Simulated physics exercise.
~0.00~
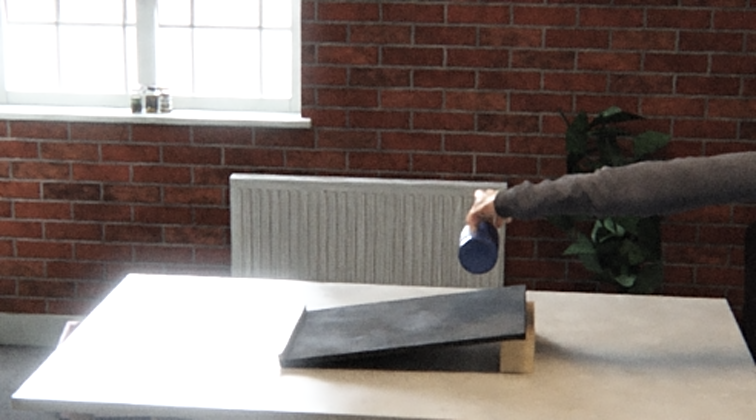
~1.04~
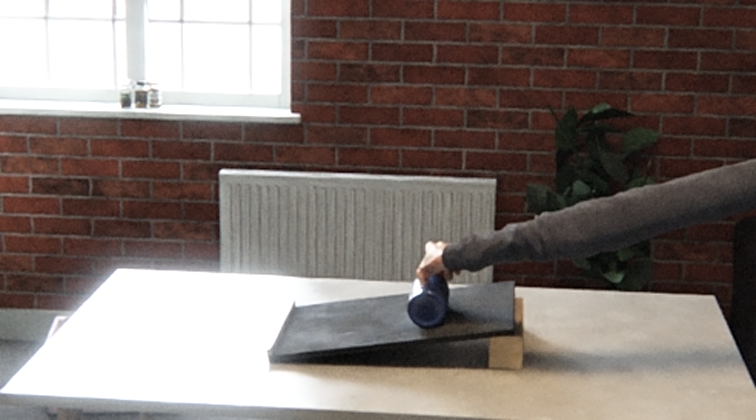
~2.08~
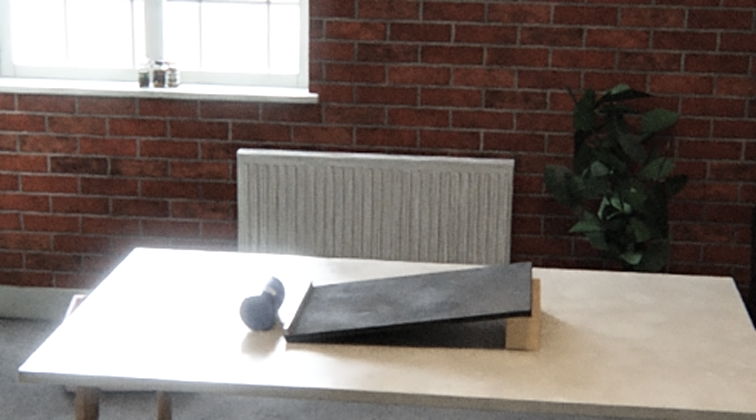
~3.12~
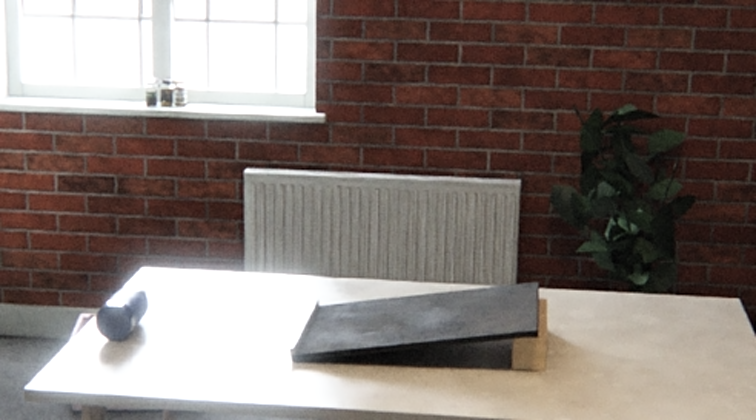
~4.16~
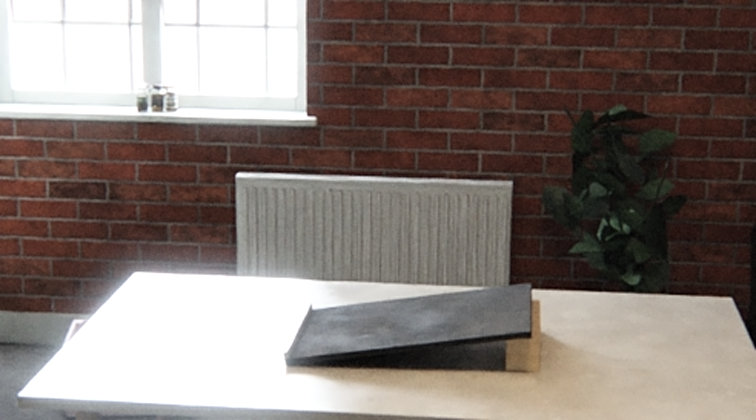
An arm in a dark grey sleeve reaches in from the right, holding a blue bottle above a dark sloping board on a pale table, seen from the front by a slightly swaying camera. The board's right end is propped on a wooden block, and behind stand a white radiator, a leafy plant and a brick wall with a bright window. The hand lowers the bottle on its side onto the upper slope and lets go. The bottle travels down to the left, leaves the board and crosses the tabletop towards the left edge. Finally it is out of sight, while the board remains in place.
